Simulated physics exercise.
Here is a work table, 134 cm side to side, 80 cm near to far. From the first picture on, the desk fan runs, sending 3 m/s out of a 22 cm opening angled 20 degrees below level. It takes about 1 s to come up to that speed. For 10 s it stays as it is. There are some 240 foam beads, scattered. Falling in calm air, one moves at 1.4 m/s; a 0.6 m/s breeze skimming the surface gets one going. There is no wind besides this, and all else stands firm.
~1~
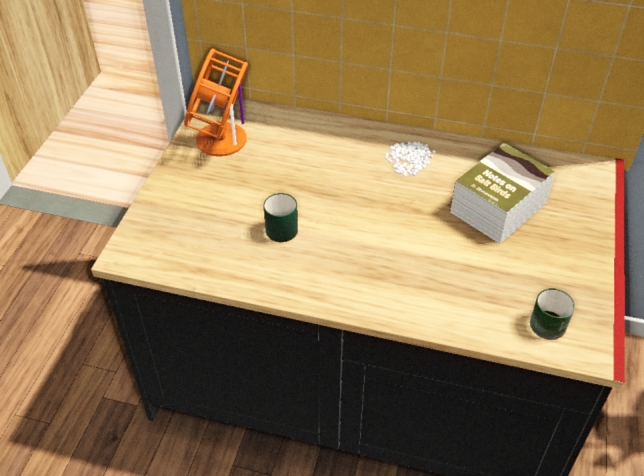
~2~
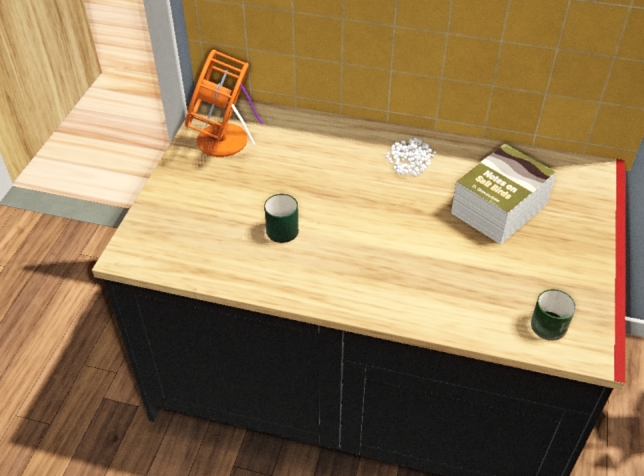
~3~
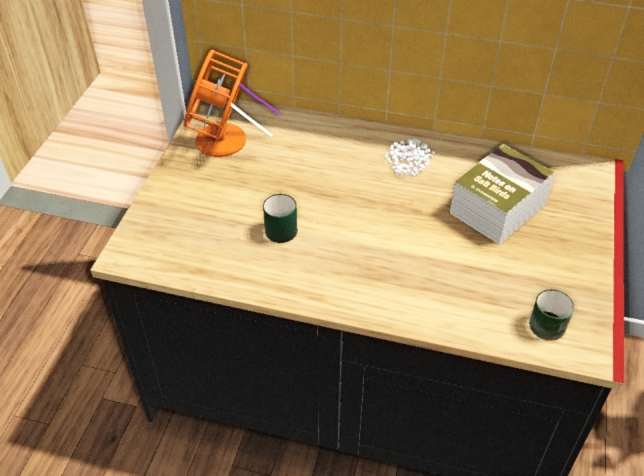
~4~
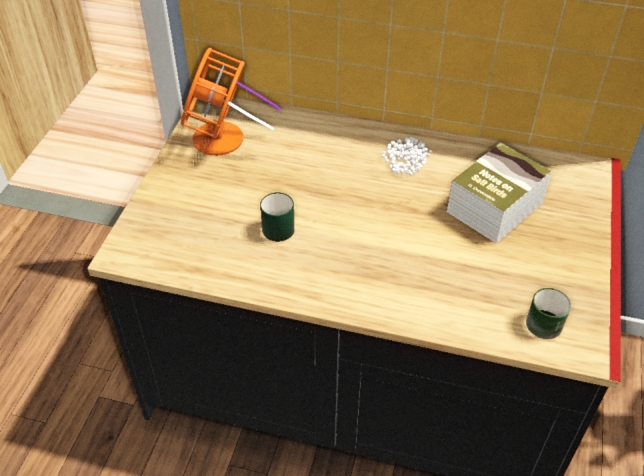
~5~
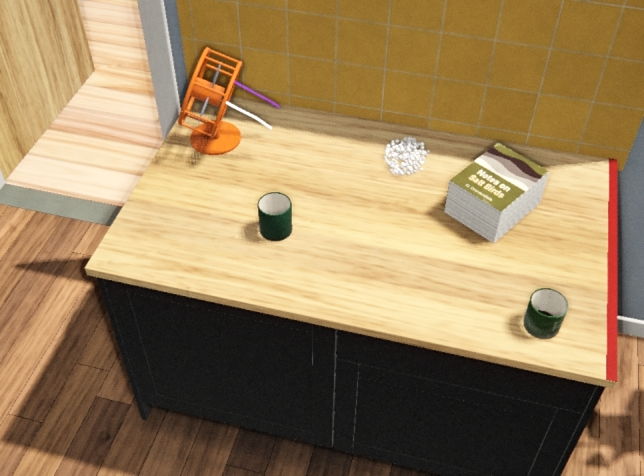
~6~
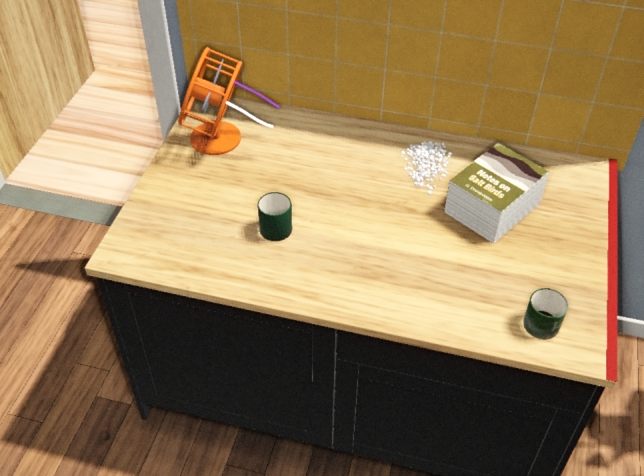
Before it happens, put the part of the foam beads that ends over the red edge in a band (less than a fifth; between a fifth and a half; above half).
I'd say most of them end up on the far side of the red edge.
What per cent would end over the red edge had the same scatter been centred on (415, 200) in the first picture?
It would come to some 40 in a hundred.
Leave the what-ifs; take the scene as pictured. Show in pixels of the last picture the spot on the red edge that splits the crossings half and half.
The middle crossing sits close to (617, 190) in the last picture.
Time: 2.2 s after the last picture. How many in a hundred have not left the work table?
Share at that time: Some 3 %.
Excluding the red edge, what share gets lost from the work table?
It comes out at some 0 %.
Then, 1.0 s after the last picture, 10 % are on the move or not yet settled, 91 % are over the red edge.
Then, 2.2 s after the last picture, 3 % are on the move or not yet settled, 97 % are over the red edge.
Then, 4.6 s after the last picture, 0 % are on the move or not yet settled, 100 % are over the red edge.
Then, 9.1 s after the last picture, at the end, 100 % are over the red edge.
